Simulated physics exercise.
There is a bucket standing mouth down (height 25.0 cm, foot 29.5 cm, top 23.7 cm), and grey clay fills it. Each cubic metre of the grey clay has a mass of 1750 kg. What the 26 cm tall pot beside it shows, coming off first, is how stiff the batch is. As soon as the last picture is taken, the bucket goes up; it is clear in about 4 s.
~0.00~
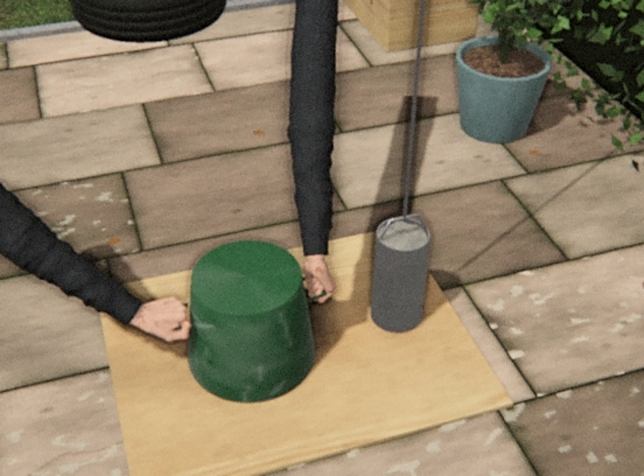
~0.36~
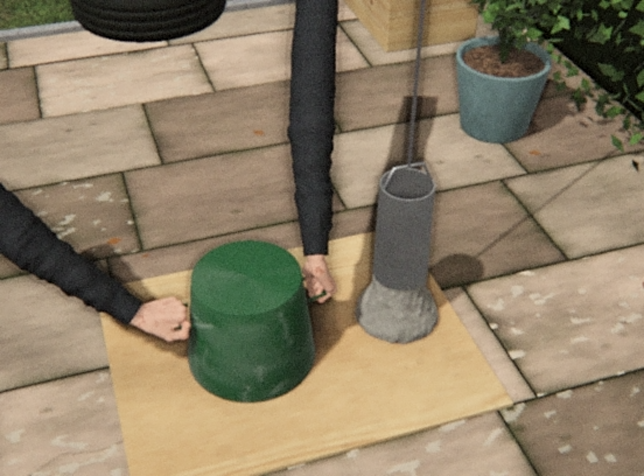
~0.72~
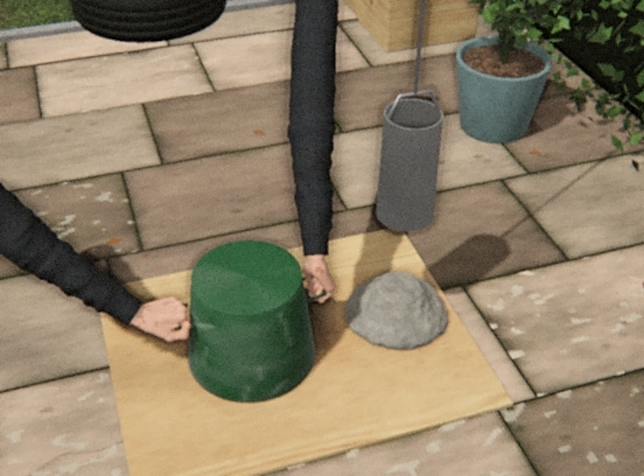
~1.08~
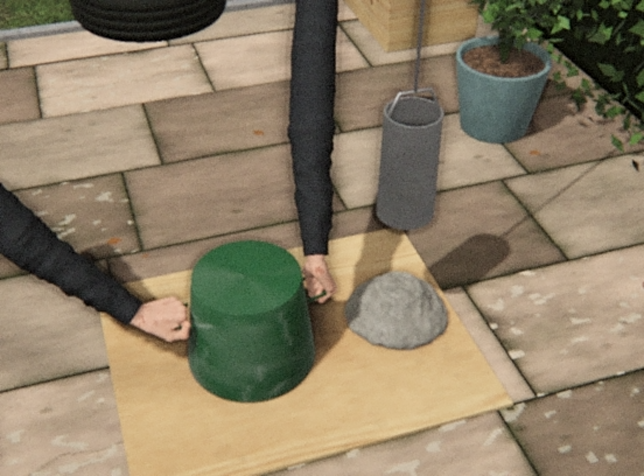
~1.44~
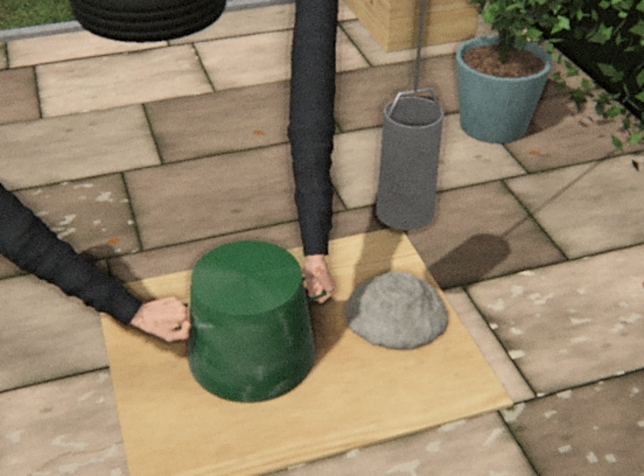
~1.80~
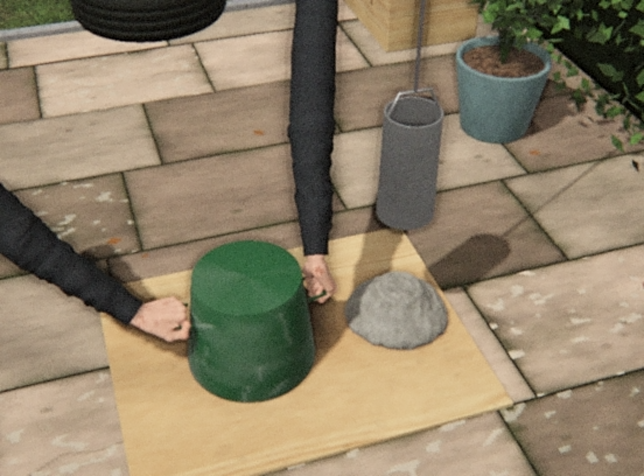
Hands holding an upturned green bucket still on a board while a grey cylinder beside it rises, leaving a slumped grey mound.
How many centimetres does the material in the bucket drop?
About 13 cm.
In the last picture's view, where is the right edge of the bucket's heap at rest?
Roughly at pixel (360, 361).
After 2.8 s, the bucket is up 5.9 cm; the grey clay has come down 5.8 cm to 19 cm and is 41 cm wide.
After 3.8 s, the bucket is up 16 cm; the grey clay has come down 13 cm to 12 cm and is 51 cm wide.
After 4.8 s, the bucket is up 25 cm; the grey clay has come down 13 cm to 12 cm and is 51 cm wide.
After 6.0 s, the bucket is clear; the grey clay has come down 13 cm to 12 cm and is 52 cm wide.
After 6.5 s, at rest, the bucket is clear; the grey clay has come down 13 cm to 12 cm and is 52 cm wide.
